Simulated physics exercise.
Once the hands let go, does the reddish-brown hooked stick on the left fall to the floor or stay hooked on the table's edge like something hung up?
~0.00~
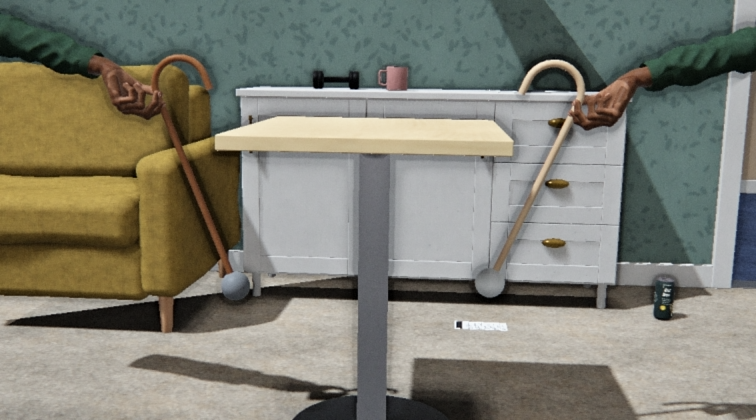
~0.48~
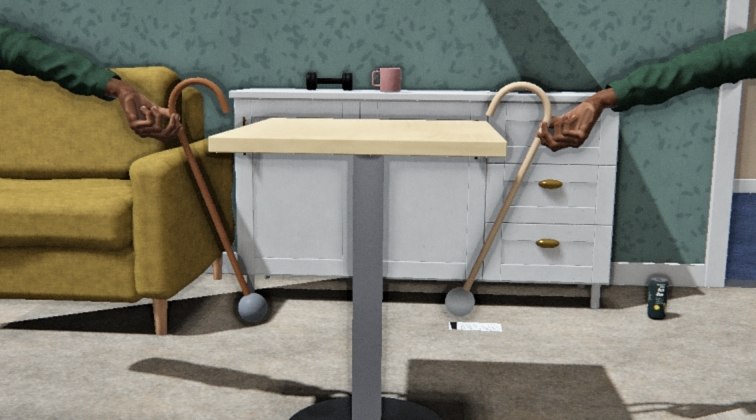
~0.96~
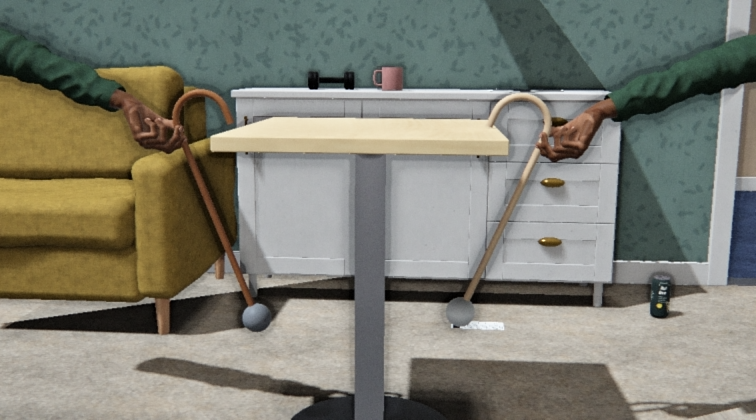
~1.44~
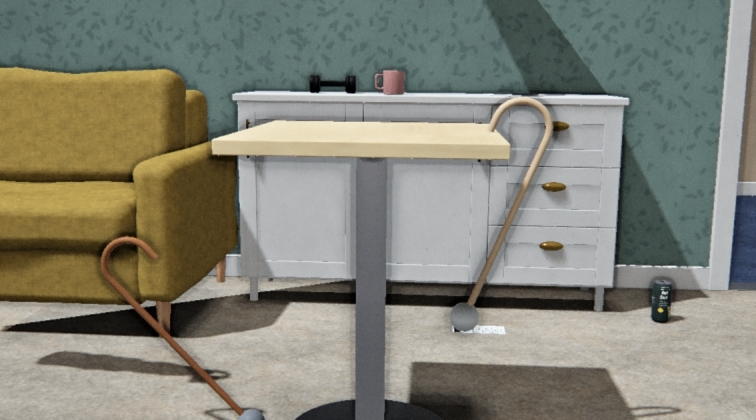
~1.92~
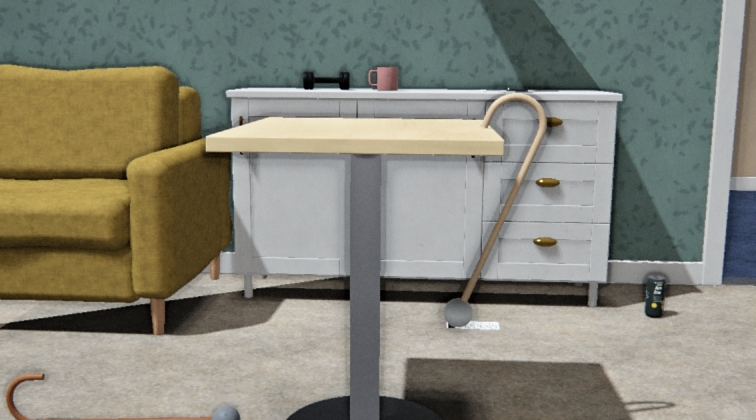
The reddish-brown stick falls to the floor, while the lighter tan one on the right stays hooked on the edge.
